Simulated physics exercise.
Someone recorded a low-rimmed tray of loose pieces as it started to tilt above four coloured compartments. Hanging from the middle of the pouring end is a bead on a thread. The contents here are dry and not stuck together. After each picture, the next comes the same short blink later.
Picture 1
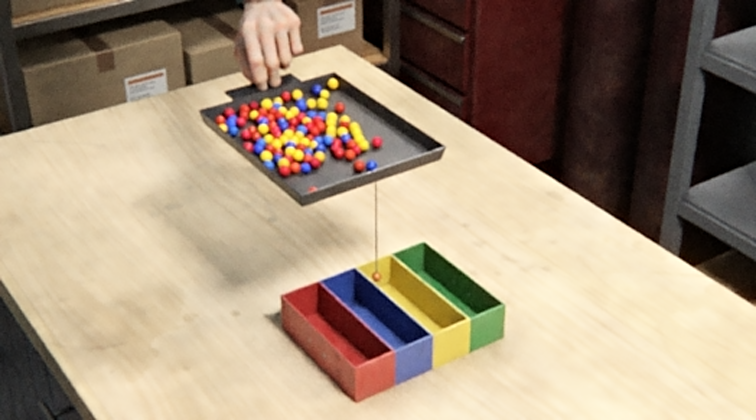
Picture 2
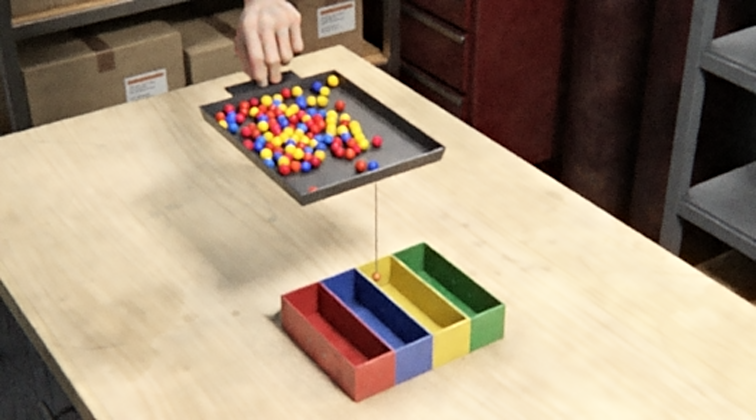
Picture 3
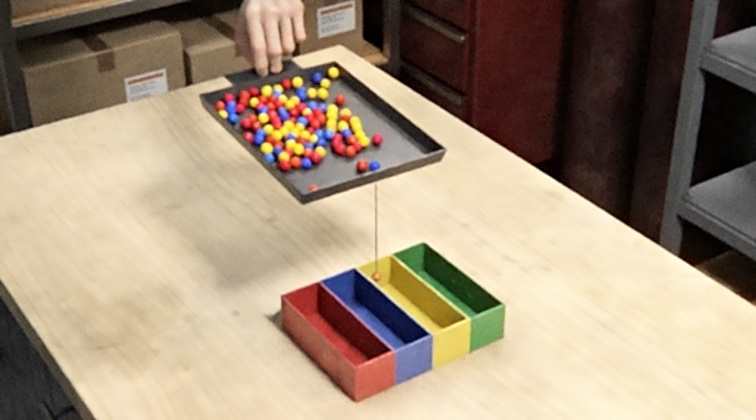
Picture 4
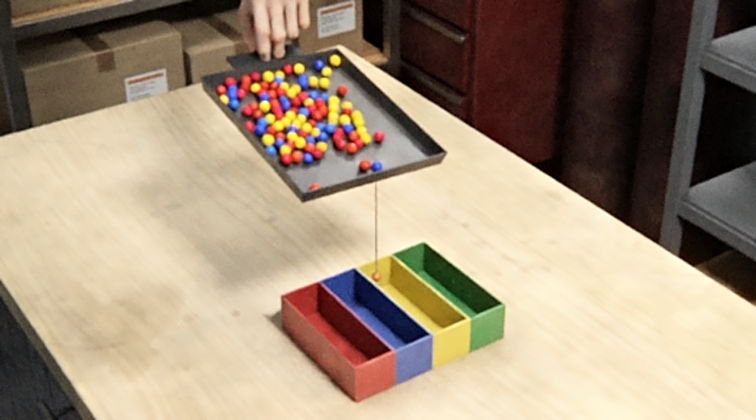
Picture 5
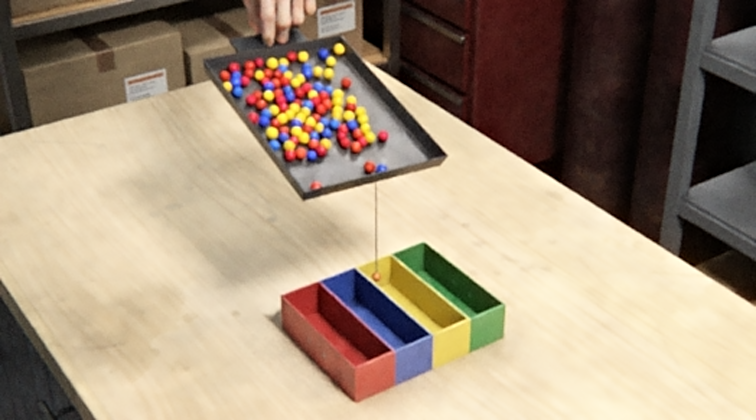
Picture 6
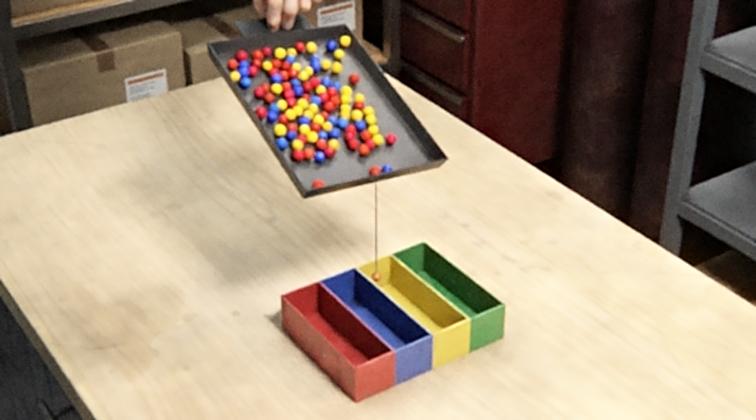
On a wooden workshop table, a hand raises the back of a tray, tilting loose coloured beads above four coloured compartments.
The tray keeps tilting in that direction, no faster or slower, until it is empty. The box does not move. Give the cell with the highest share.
Highest share: The green cell.
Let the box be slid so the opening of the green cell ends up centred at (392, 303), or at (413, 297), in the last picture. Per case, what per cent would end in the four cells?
About 10 and 20 per cent.
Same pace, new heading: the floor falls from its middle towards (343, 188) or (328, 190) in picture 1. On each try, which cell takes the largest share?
In order, it comes out as the cell in red and red.
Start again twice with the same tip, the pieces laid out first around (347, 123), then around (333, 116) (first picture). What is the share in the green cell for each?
Respectively 40 and 50 in a hundred.
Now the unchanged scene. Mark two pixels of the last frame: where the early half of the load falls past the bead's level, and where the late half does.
Near (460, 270) and later near (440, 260).
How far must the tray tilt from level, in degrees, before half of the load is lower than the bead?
95°, roughly.
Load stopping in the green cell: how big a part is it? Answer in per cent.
Result: Near 40 %.
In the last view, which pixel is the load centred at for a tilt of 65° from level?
Look about (416, 168) in the last picture.
Soon after the last picture, tray tipped steeply; about two thirds on the tray; a stray few in the green cell; a stray few in the yellow cell; about a quarter falling or outside the box.
A little later, tray tipped past a quarter turn; a small part on the tray; about a quarter in the green cell; about a quarter in the yellow cell; a stray few in the red cell; about half falling or outside the box.
Later still, tray tipped past a quarter turn; about half in the green cell; about a quarter in the yellow cell; a stray few in the red cell; about a quarter falling or outside the box.
By the end, tray tipped past a quarter turn; about half in the green cell; about a quarter in the yellow cell; a stray few in the red cell; none in the blue cell; about a quarter outside the box.
